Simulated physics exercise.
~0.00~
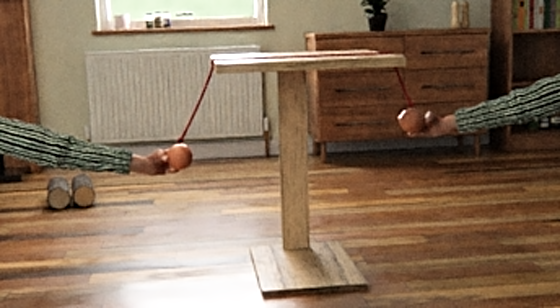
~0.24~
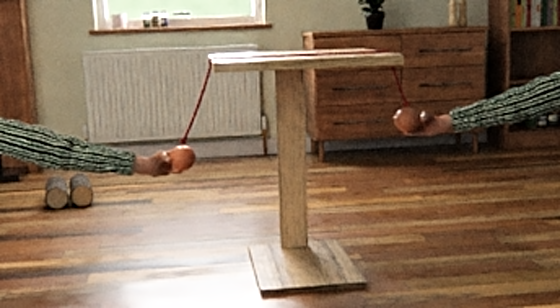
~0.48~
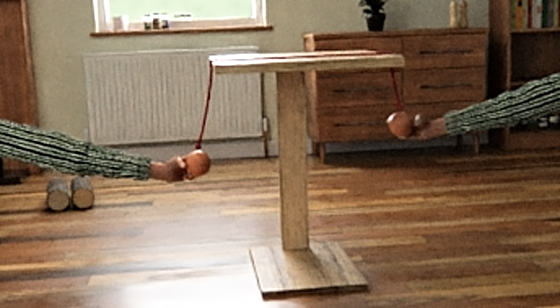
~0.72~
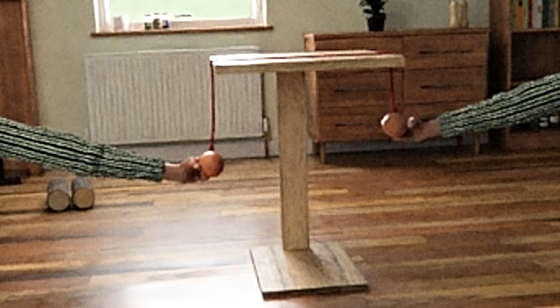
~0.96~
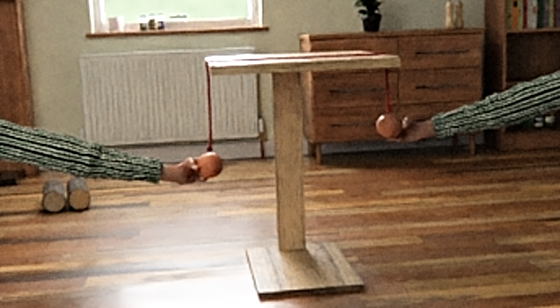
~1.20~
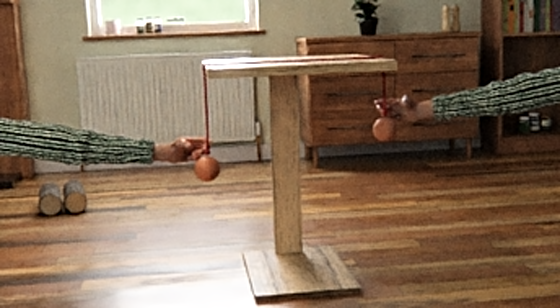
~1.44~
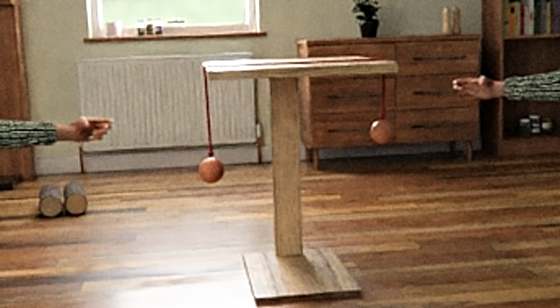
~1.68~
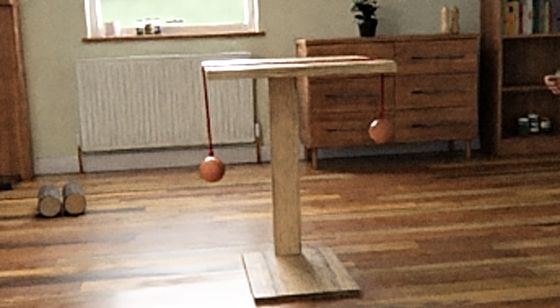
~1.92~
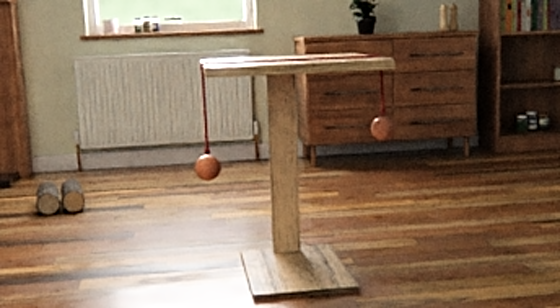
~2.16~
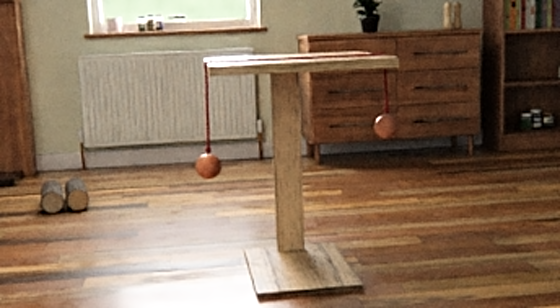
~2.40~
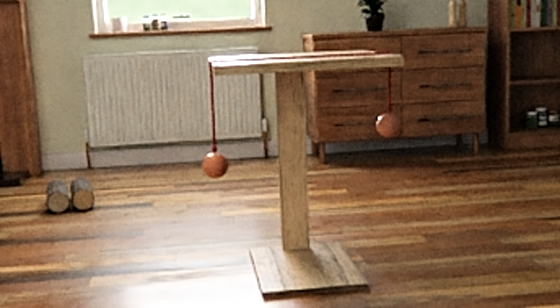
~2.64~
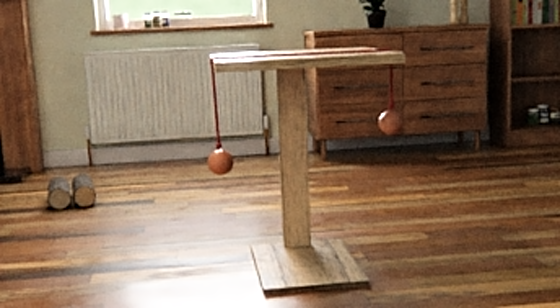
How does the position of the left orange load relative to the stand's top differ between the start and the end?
At the start it is held out to the left of the top's left edge, with its cord slanting. By the end it has come in to the right and hangs freely, almost straight below that edge.
